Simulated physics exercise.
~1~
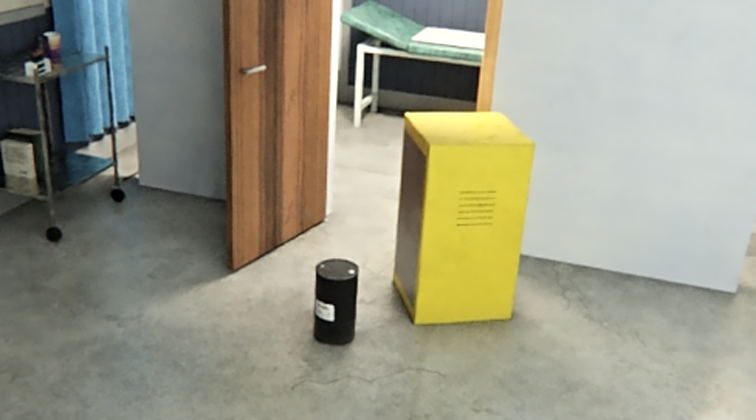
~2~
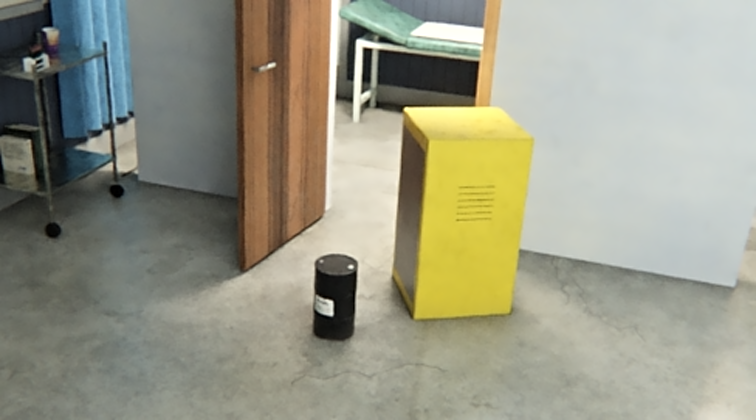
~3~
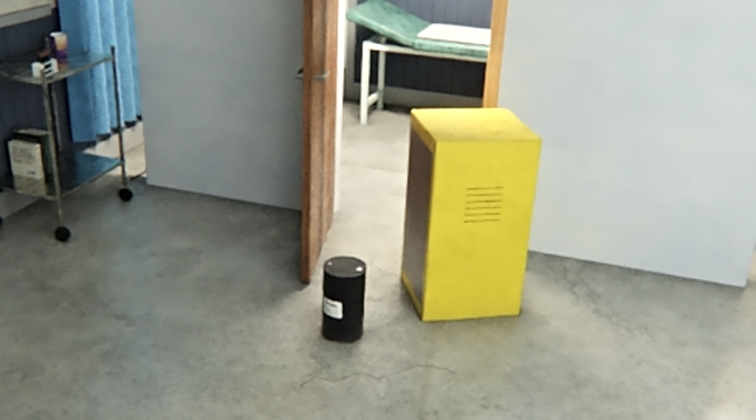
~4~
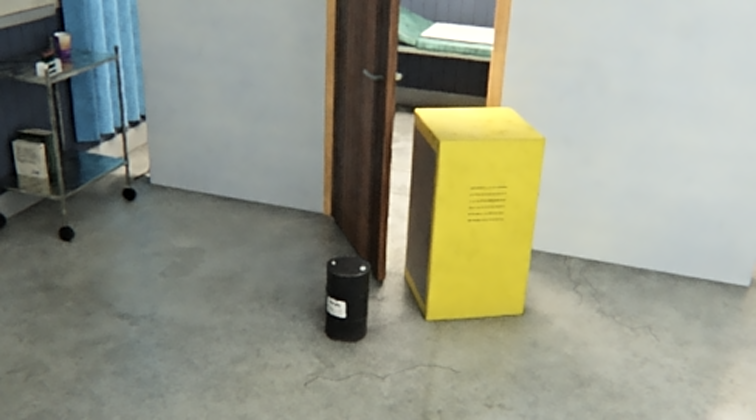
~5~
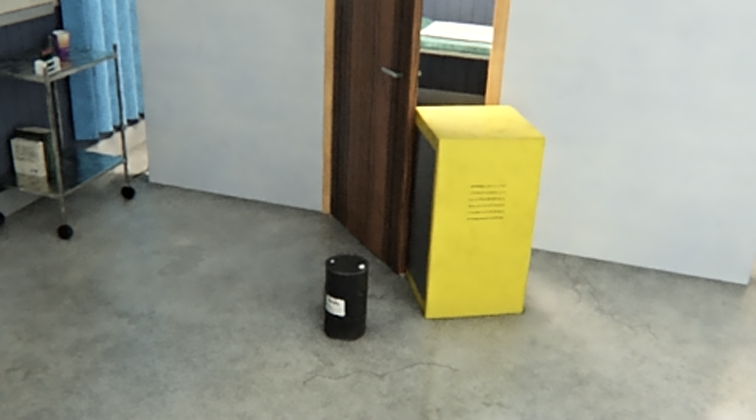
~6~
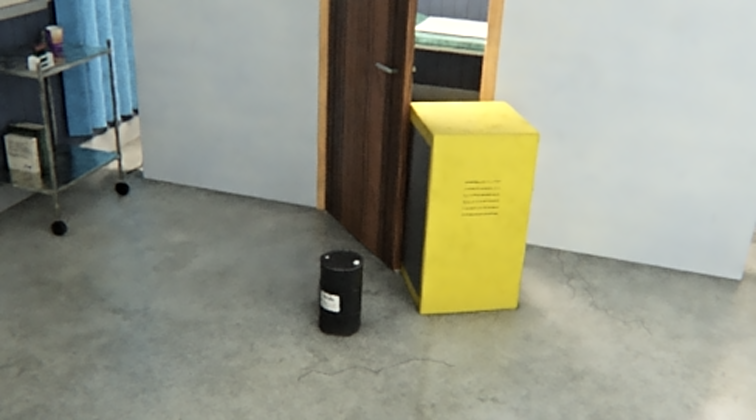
In a room with a concrete floor and a wheeled cart, a wide-open wooden door swung toward closing behind a black canister, then stopped still partly open against the yellow metal cabinet, while the canister and cabinet stayed where they were.
